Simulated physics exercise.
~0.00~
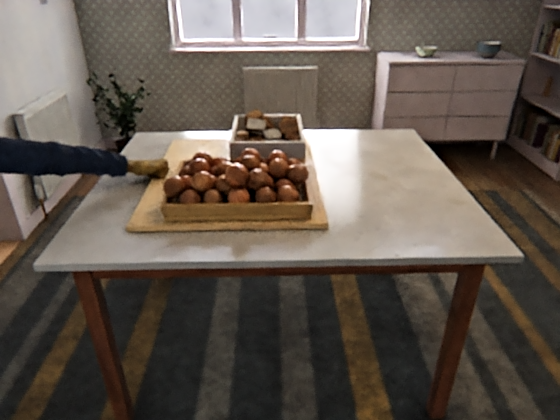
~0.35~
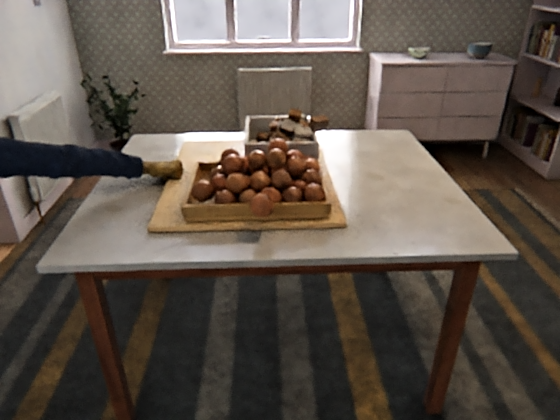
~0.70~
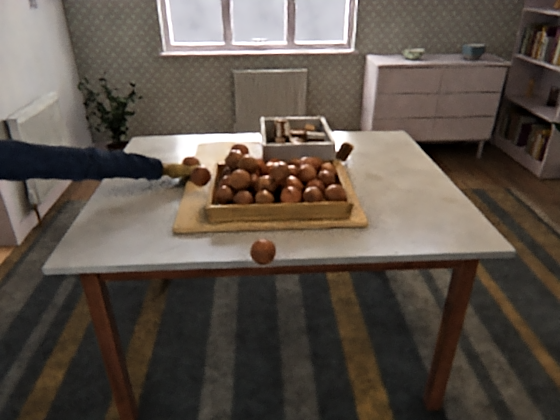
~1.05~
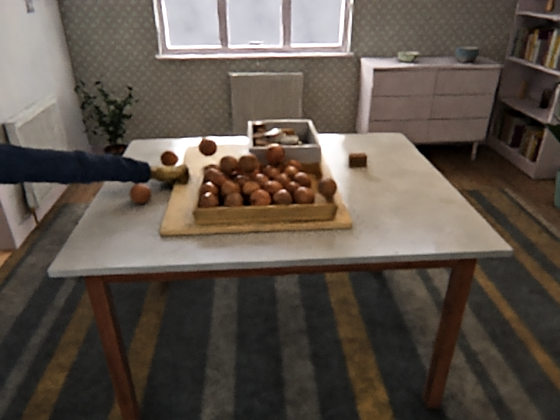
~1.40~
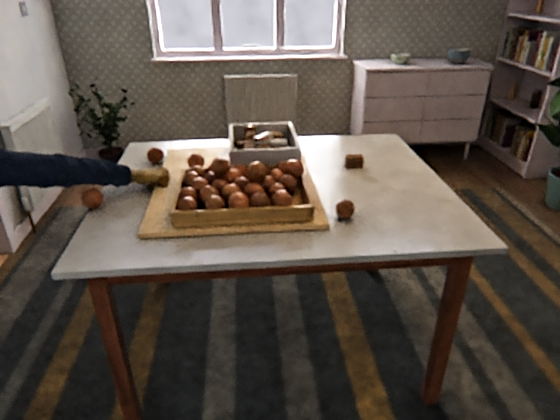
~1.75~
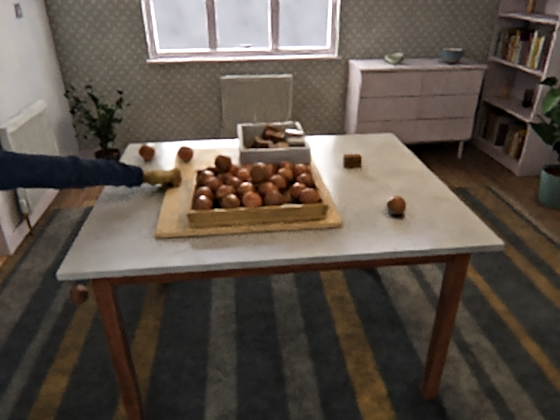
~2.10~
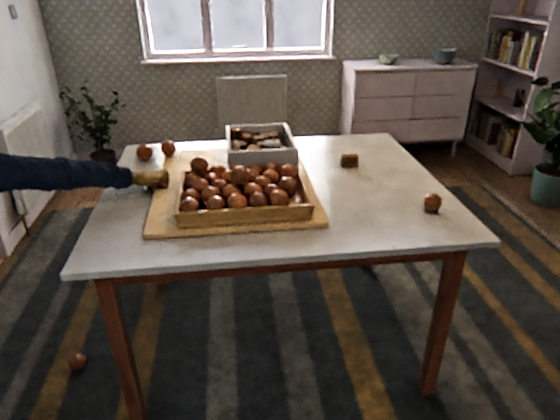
A gloved hand shaking a board with two baskets side to side on a table, several onions spilling, one onto the floor.
